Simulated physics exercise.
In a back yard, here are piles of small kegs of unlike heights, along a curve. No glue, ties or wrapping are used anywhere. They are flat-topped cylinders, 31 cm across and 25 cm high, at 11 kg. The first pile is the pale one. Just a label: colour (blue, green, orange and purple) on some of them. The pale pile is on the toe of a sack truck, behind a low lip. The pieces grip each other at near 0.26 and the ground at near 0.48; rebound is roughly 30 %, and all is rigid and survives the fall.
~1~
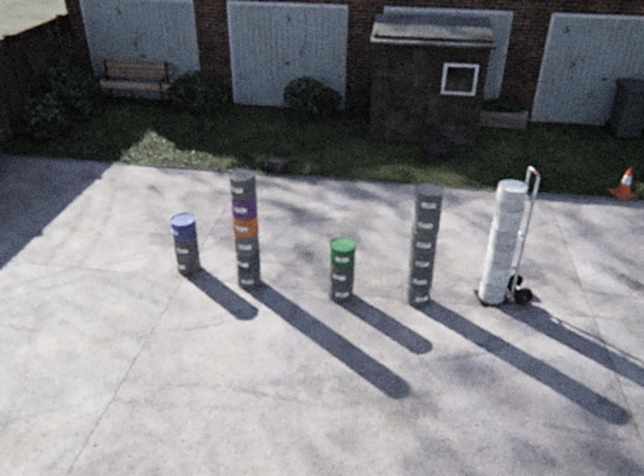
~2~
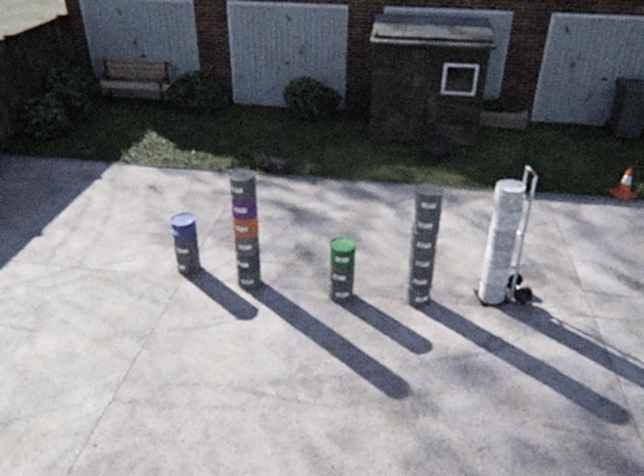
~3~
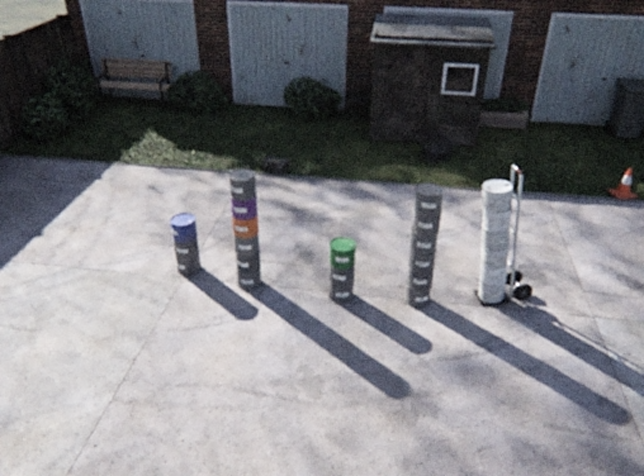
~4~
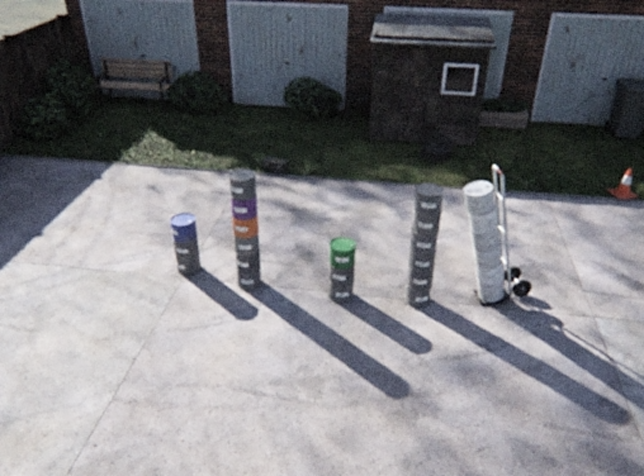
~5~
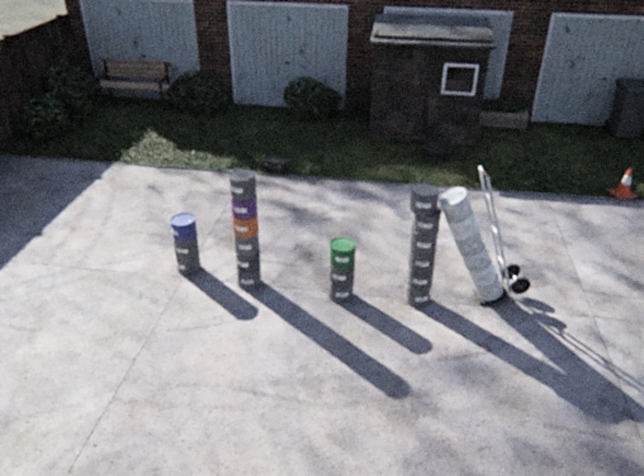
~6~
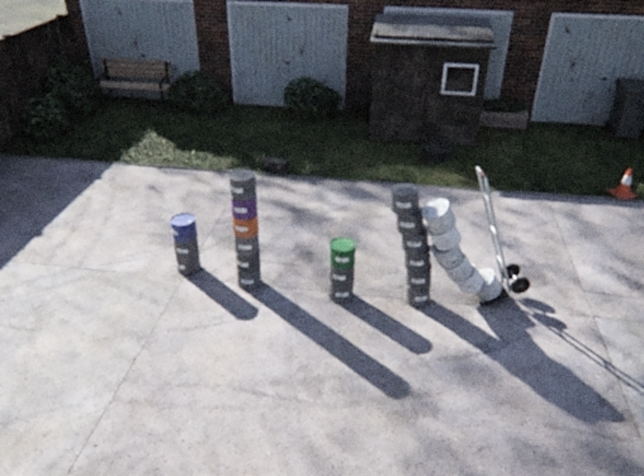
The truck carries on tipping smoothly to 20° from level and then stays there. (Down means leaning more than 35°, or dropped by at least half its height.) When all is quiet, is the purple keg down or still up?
Lab note - purple keg counted as up.
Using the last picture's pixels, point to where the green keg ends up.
In the final picture its centre lies roughly at (286, 271).
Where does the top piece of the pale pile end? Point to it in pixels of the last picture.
Look for the top piece around pixel (340, 334).
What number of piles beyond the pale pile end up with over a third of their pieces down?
2 altogether.
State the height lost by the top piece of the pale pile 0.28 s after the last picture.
Roughly 50 cm.
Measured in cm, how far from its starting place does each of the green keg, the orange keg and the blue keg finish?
Moved: Green 70, orange 0, blue 0.
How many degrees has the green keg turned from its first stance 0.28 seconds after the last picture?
Some 0°.
Then, 0.28 s on from the sixth picture, 6 of the pale pile down; none of the 18 other kegs down, 6 disturbed; purple keg unmoved.
Then, 0.66 s on from the sixth picture, 6 of the pale pile down; 5 of the 18 other kegs down; purple keg unmoved; green keg displaced 52 mm.
Then, 1.34 s on from the sixth picture, 6 of the pale pile down; 8 of the 18 other kegs down; purple keg unmoved; green keg on its side.
Finally, 6 of the pale pile down; 8 of the 18 other kegs down; purple keg unmoved; green keg on its side; orange keg displaced 29 mm. Seen by the last camera, middles, purple keg near (243, 204), green keg near (286, 271).
